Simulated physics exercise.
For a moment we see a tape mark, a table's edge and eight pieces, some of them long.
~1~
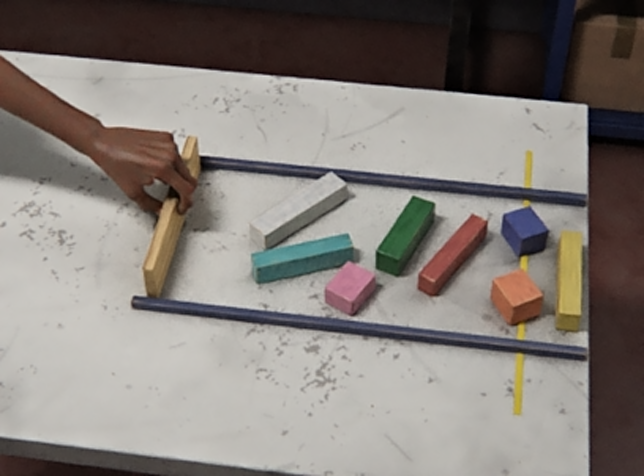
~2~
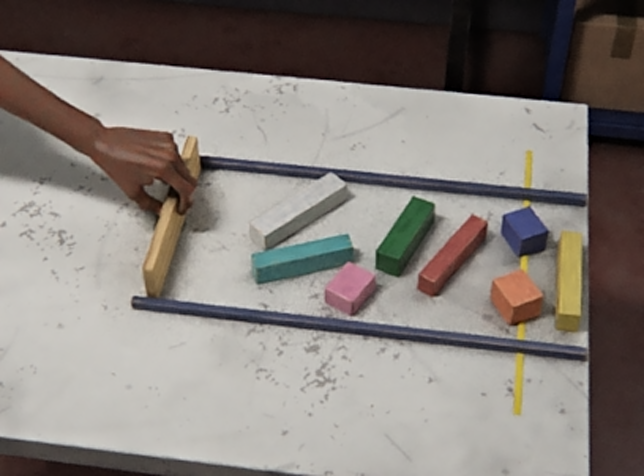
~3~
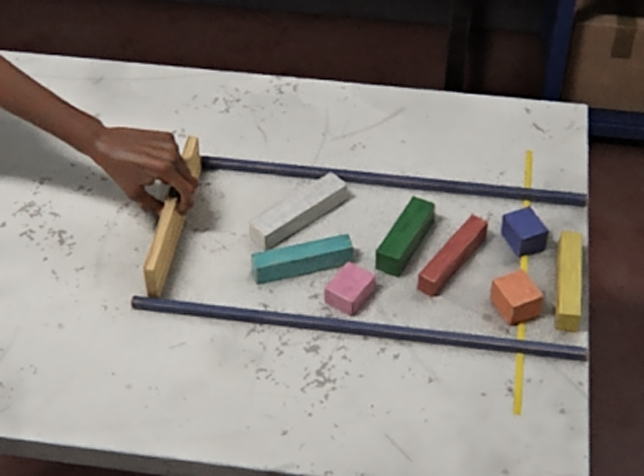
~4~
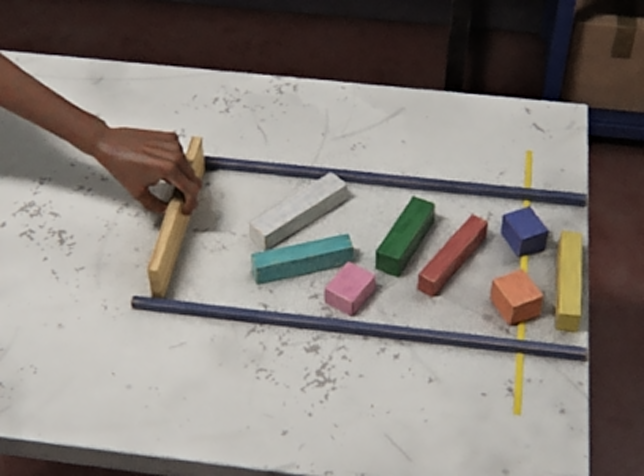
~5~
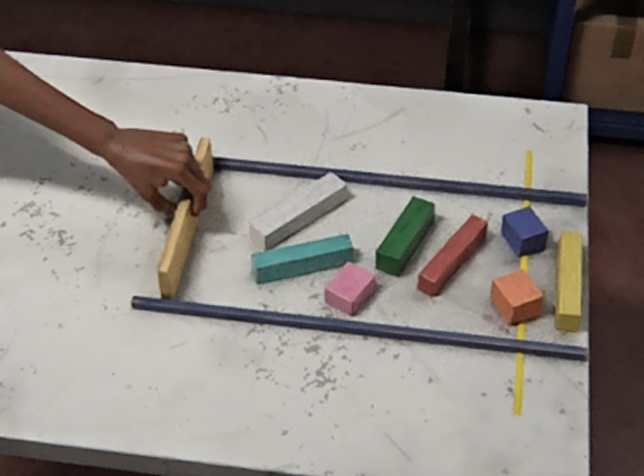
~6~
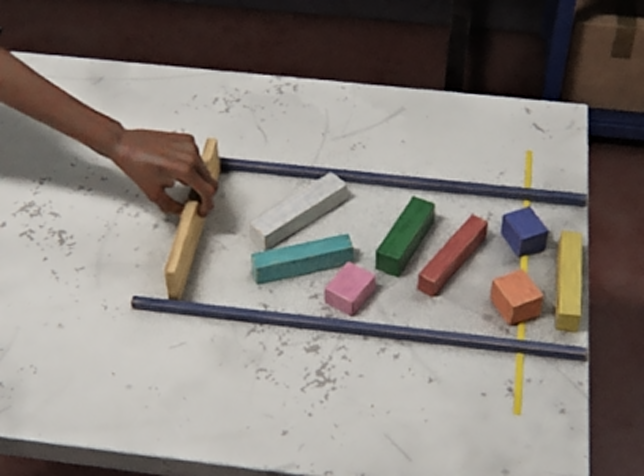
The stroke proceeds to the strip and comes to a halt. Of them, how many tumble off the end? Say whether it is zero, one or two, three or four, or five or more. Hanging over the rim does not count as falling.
I would say three or four.
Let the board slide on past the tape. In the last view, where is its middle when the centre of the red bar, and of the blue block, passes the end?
I'd say about (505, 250) for the first one and about (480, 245) for the second.
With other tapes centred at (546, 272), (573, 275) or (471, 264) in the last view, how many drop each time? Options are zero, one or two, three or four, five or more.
So, tape by tape, it's more than four, then five or over, then one to two.
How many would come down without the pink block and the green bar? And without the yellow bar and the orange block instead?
The counts: 3 and 2.
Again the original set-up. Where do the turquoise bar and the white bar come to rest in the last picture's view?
They end up close to (560, 279) and (538, 233).
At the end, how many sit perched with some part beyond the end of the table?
The total here is 2.
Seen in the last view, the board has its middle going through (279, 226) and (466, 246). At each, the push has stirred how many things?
First 2 and then 8.
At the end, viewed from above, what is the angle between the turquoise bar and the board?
About 0 degrees.
Soon after, none off yet; yellow bar at rest near (569, 280); blue block at rest near (524, 232); orange block at rest near (516, 297).
At rest, the number that fall off is three or four; fallen, red bar, orange block, blue block and yellow bar.
